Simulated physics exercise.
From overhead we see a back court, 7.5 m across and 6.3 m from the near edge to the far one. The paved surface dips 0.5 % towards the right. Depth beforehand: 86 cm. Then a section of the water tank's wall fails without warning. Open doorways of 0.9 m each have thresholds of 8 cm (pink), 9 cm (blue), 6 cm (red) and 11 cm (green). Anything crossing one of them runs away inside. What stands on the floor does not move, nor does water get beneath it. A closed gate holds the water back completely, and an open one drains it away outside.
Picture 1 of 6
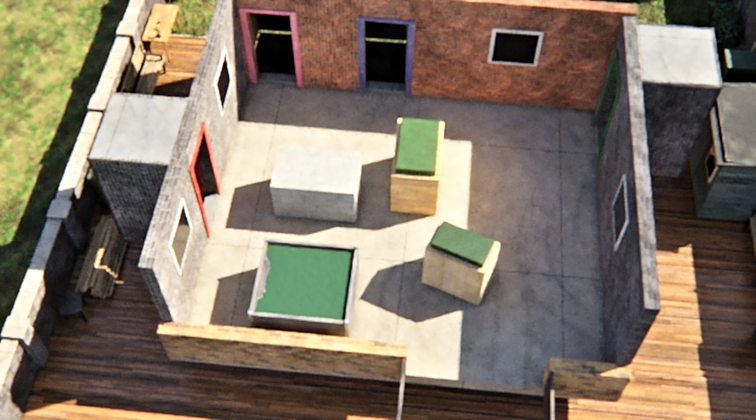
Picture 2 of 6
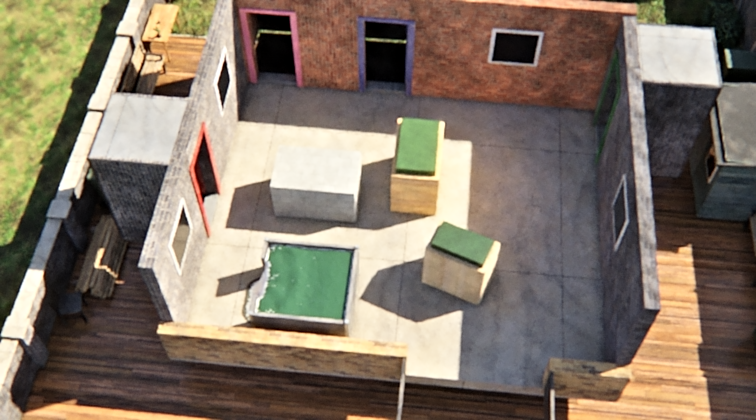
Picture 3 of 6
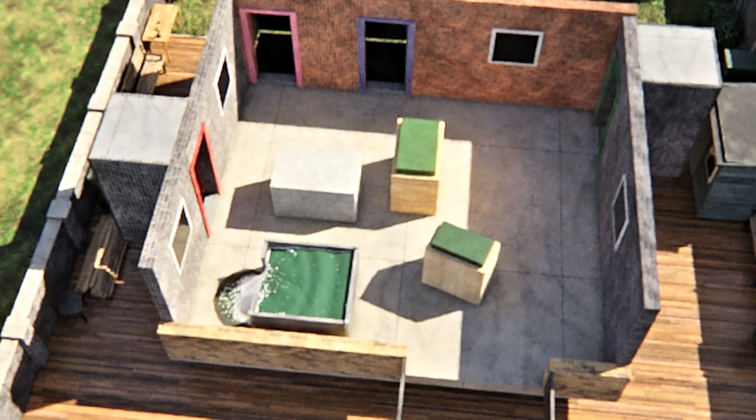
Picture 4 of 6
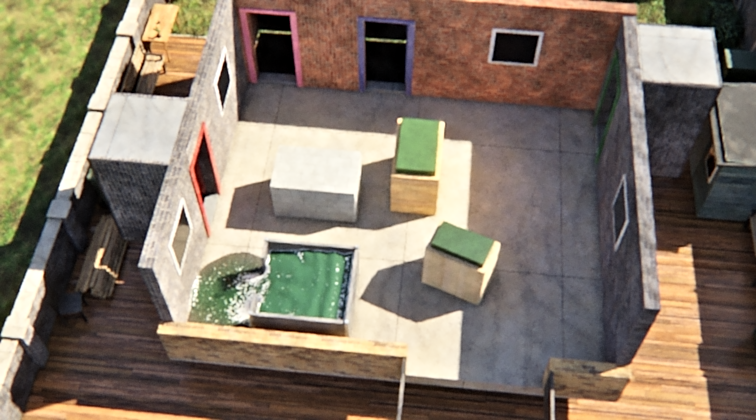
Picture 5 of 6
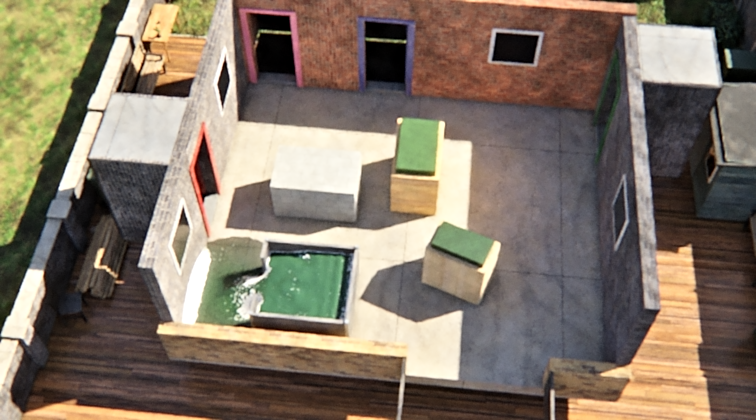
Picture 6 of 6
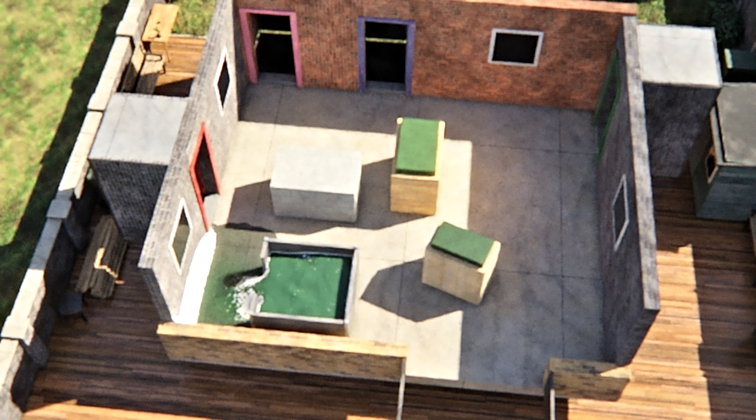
In a walled court seen from above, green water poured out of the left side of a tank, splashed onto the paved floor, and spread to the left wall and along it.
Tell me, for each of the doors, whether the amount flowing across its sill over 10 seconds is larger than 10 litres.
At the end, pink door: Above the limit; blue door: Beneath the limit; red door: Above the limit; green door: Beneath the limit.
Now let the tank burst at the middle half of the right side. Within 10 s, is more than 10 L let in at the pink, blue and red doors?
Pink short, blue short, red short.
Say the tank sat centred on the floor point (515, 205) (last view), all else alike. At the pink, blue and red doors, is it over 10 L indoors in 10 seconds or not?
Then: Pink below, blue not over, red under.
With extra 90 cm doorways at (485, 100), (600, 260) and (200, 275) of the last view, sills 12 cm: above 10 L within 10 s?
Note, doorways in listed order: Stays short, stays short, goes beyond.
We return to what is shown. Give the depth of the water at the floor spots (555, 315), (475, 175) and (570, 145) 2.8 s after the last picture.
0, 0 and 0 cm, respectively.
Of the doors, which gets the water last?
Looks like the green door.
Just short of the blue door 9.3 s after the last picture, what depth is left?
Reading: Close to 4.5 cm.
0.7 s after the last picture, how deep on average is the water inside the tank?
Roughly 50 centimetres.
Then, 0.7 s after the last picture water covers 10 % of the floor and is deepest (50 cm) near (185, 331); pink door not reached, blue door not reached, red door 12 cm at the sill, 2 L in, green door not reached.
Then, 1.5 s after the last picture water covers 20 % of the floor and is deepest (37 cm) near (183, 340); pink door 3 cm at the sill, 0 L in, blue door not reached, red door 11 cm at the sill, 14 L in, green door not reached.
Then, 2.8 s after the last picture water covers 35 % of the floor and is deepest (28 cm) near (185, 331); pink door 22 cm at the sill, 56 L in, blue door 4 cm at the sill, 0 L in, red door 10 cm at the sill, 29 L in, green door not reached.
Then, 5.3 s after the last picture water covers 55 % of the floor and is deepest (16 cm) near (198, 279); pink door 16 cm at the sill, 190 L in, blue door 5 cm at the sill, 0 L in, red door 7 cm at the sill, 42 L in, green door not reached.
Then, 9.3 s after the last picture water covers 85 % of the floor and is deepest (10 cm) near (579, 121); pink door 9 cm at the sill, 243 L in, blue door 4 cm at the sill, 0 L in, red door 4 cm at the sill, 44 L in, green door 9 cm at the sill, 0 L in.
